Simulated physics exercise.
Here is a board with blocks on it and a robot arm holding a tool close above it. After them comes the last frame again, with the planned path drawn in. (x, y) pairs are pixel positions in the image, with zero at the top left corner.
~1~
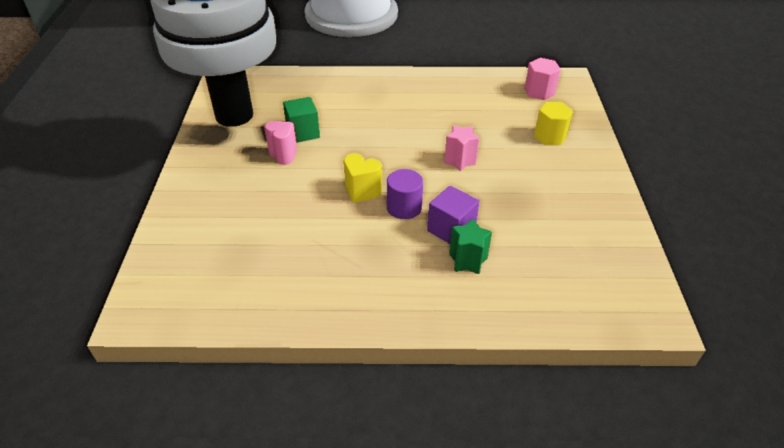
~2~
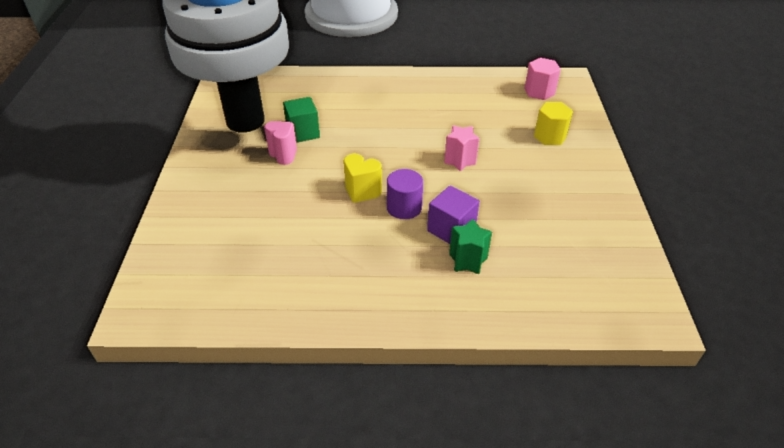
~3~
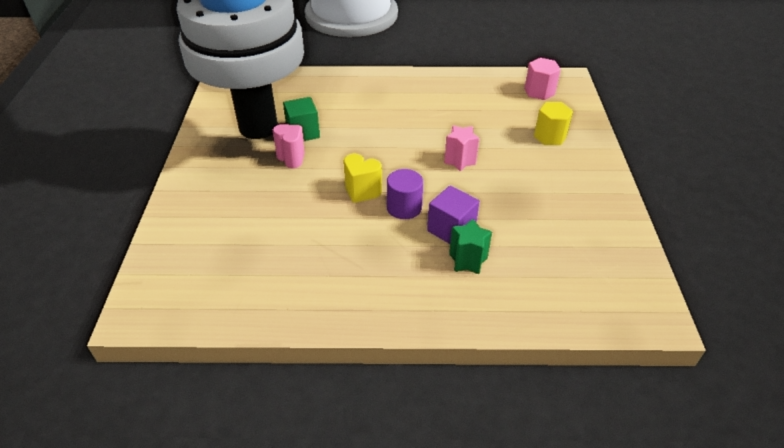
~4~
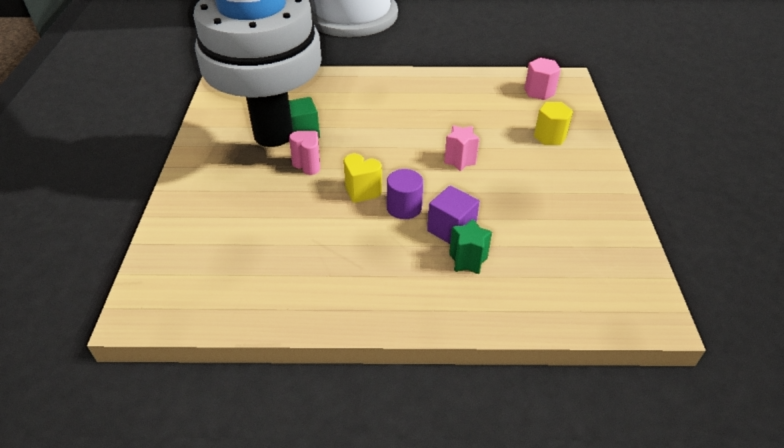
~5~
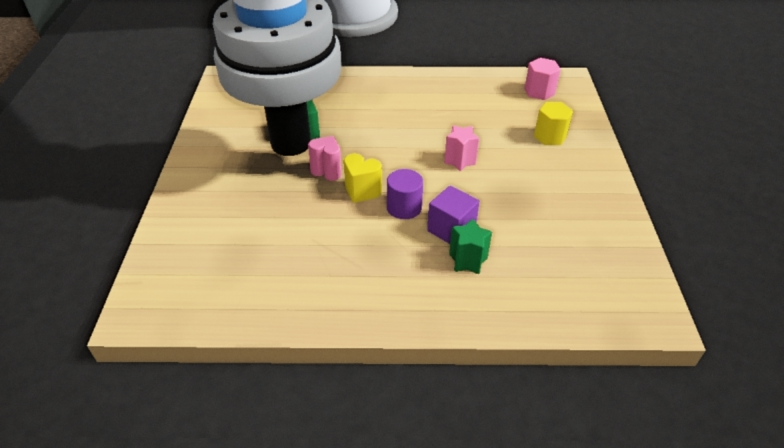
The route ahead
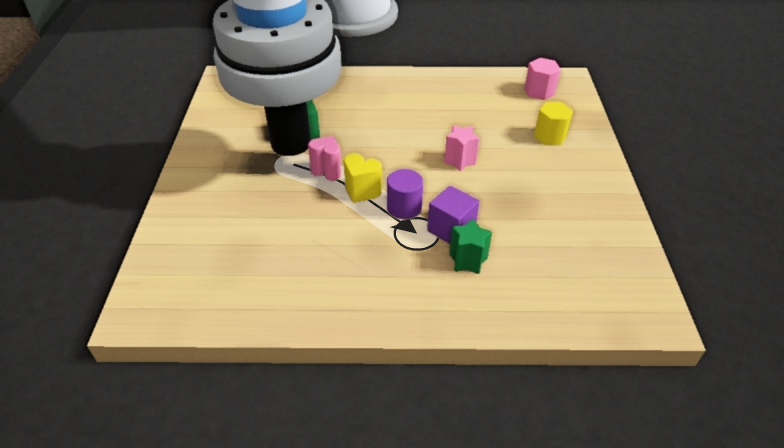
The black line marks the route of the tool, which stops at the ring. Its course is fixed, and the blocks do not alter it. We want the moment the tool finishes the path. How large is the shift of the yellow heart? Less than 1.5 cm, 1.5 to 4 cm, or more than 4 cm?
Shift: Over 4 cm.
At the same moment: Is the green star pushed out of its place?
Going by the path, yes.
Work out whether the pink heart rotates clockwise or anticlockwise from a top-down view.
The answer is counter-clockwise.
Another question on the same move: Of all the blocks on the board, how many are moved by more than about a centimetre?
Of all the blocks, three or more travel more than a centimetre.
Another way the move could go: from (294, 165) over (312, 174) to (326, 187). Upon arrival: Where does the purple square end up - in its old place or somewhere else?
The purple square is left alone.
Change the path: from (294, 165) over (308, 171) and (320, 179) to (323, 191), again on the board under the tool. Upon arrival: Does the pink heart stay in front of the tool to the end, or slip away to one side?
That block drops off.
Drawn move, from (294, 165) via (338, 181) and (376, 205), ending at (417, 233).
On the path given first. One third of the way, tool at (337, 160); pink heart at (369, 147), turned 80° anticlockwise; yellow heart at (376, 167), turned 65° clockwise; purple round block at (407, 182).
Two thirds of the way, tool at (376, 185); pink heart at (379, 149); yellow heart at (414, 190), turned 85° clockwise; purple round block at (445, 199); purple square at (483, 208); green star at (482, 236), turned 45° clockwise.
At the end, tool at (418, 213); pink heart at (379, 149), turned 125° anticlockwise; yellow heart at (460, 214), turned 65° clockwise; purple round block at (493, 215); purple square at (533, 214), turned 35° anticlockwise; green star at (496, 240), turned 100° clockwise.
